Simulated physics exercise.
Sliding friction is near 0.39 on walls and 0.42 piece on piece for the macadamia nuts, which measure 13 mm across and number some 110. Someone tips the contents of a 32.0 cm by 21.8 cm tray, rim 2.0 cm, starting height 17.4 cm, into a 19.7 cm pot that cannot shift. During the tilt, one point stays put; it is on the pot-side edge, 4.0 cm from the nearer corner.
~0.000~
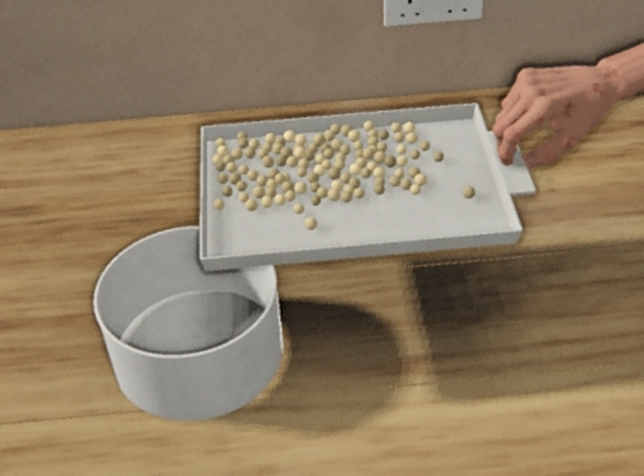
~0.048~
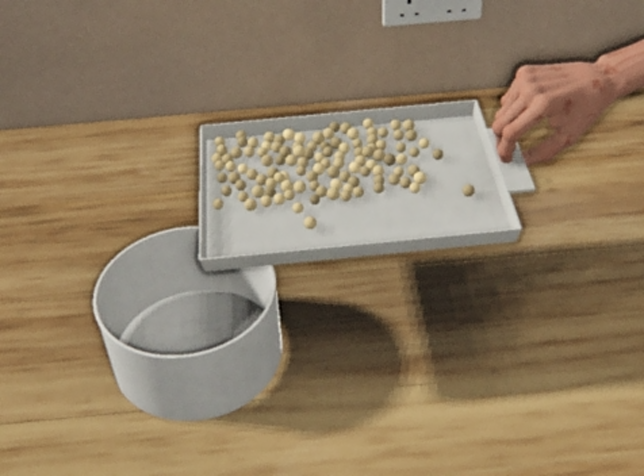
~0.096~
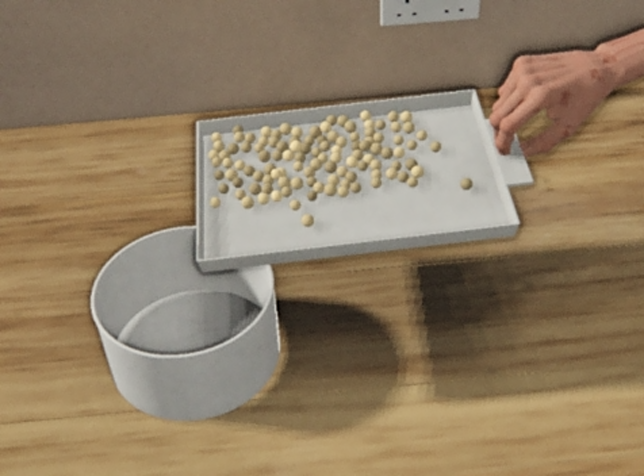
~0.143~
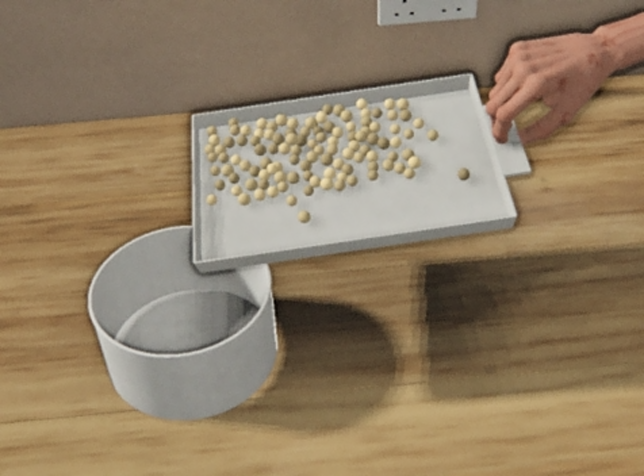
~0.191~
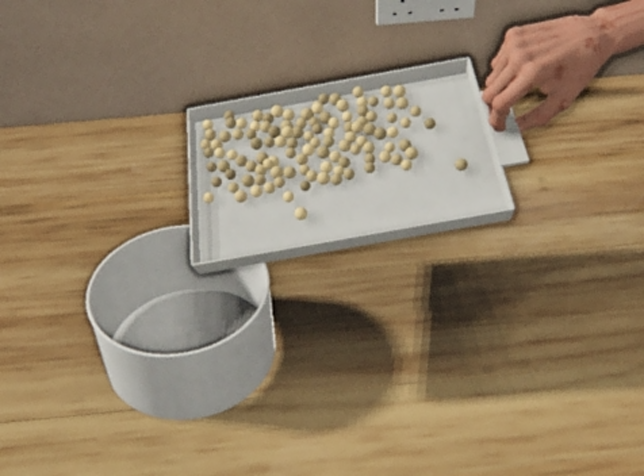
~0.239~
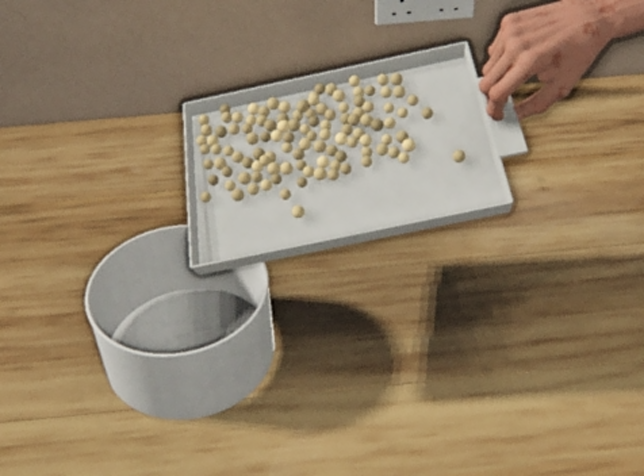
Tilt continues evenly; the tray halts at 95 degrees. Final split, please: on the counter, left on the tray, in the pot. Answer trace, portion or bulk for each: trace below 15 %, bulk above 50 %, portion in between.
Counter: Portion. Left on the tray: Trace. Pot: Bulk.
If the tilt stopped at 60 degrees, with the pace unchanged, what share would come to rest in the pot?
That would give about 10 per cent.
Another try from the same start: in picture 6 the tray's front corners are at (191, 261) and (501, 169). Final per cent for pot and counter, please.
The pot gets 95 and the counter 5.
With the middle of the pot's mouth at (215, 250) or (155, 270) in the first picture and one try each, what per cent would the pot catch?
Estimates: 5 % and 25 %, in that order.
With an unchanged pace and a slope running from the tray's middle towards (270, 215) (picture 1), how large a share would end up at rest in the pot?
Near 90 percent, give or take.
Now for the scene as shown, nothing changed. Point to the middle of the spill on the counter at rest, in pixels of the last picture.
Around (219, 461).
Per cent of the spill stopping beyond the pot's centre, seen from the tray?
I'd put it close to 40 per cent.
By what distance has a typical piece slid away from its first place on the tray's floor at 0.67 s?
Some 12 cm.
After 0.67 s, tilt 54 degrees; the tray holds 100 %, the pot 0 %.
Then, at 0.96 s, tilt 79 degrees; the tray holds 80 %, the pot 10 %.
Then, at 1.35 s, tilt 95 degrees; the tray holds 20 %, the pot 50 %.
By 2.5 s all is still; counter 20 %, tray 0 %, pot 80 %.
